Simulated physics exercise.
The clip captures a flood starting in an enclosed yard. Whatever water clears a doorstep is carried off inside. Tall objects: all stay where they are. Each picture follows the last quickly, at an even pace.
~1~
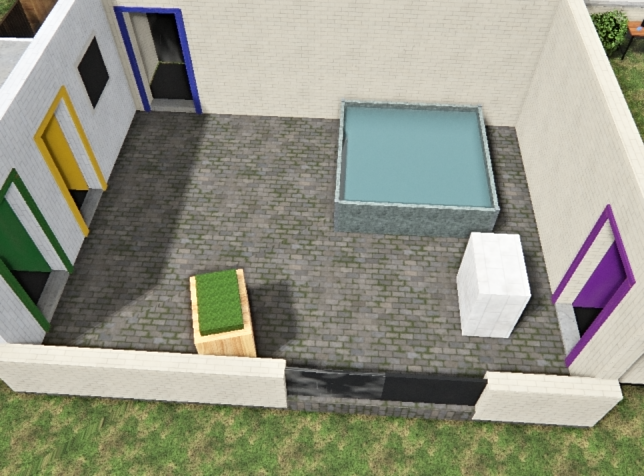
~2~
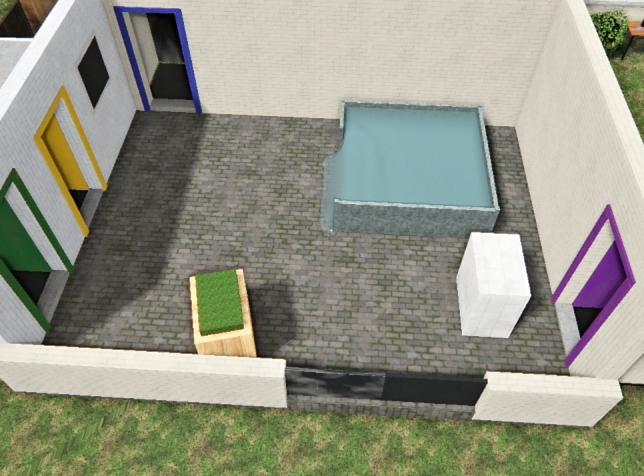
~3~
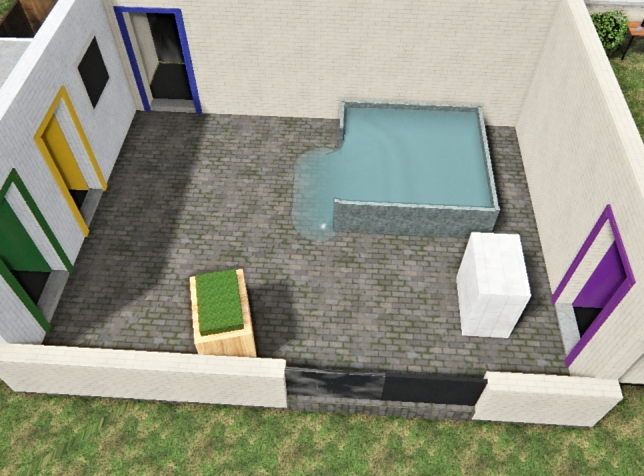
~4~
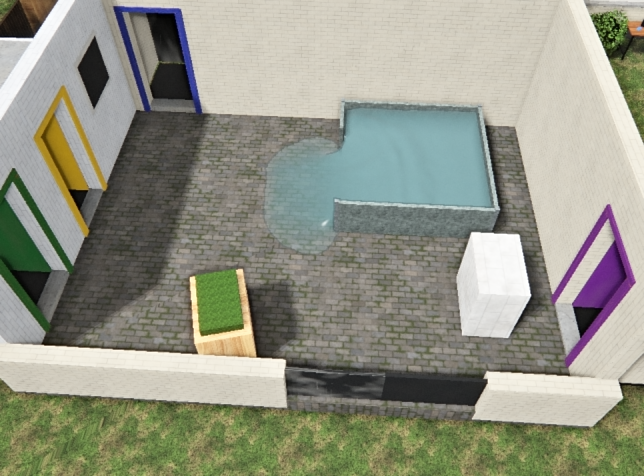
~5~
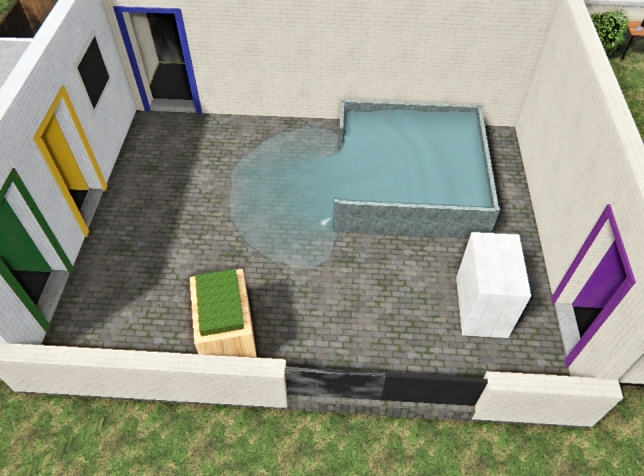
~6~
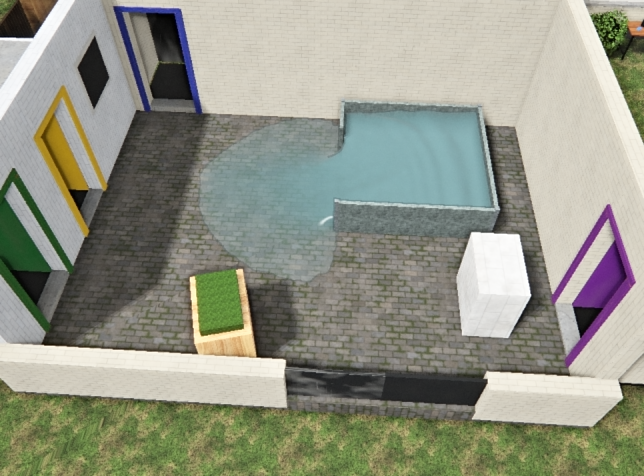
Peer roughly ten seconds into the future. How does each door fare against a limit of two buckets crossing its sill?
The green door goes past the limit. The blue door goes past the limit. The yellow door goes past the limit. The purple door stays within the limit.
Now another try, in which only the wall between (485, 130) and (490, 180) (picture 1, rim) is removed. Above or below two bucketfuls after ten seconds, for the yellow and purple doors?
Looking at both, the yellow one exceeds the mark while the purple one exceeds the mark.
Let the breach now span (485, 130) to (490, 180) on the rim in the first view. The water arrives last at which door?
The green-painted one.
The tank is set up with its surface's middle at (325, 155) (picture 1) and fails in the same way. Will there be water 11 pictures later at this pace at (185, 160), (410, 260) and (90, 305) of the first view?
Soaked, parched, soaked.
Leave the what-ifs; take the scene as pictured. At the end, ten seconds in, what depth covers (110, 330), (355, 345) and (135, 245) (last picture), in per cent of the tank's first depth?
About 20, 6 and 14 percent, in that order.
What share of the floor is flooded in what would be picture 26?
About 60 %.
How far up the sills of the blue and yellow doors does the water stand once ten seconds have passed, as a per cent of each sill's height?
I'd put the first at close to 80 per cent and the second at close to 230 per cent.
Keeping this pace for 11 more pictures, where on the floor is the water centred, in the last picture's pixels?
Somewhere near (318, 187).
A moment on, water covers 40 % of the floor; the green door not reached, the blue door not reached, the yellow door under two buckets in, the purple door not reached.
Next, water covers 50 % of the floor; the green door wet at the sill, nothing in, the blue door wet at the sill, nothing in, the yellow door far over two buckets in, the purple door not reached.
Then, water covers 60 % of the floor; the green door over two buckets in, the blue door over two buckets in, the yellow door far over two buckets in, the purple door not reached.
Later, water covers 65 % of the floor; the green door far over two buckets in, the blue door far over two buckets in, the yellow door far over two buckets in, the purple door not reached.
In the end, water covers 90 % of the floor; the green door far over two buckets in, the blue door far over two buckets in, the yellow door far over two buckets in, the purple door wet at the sill, nothing in.
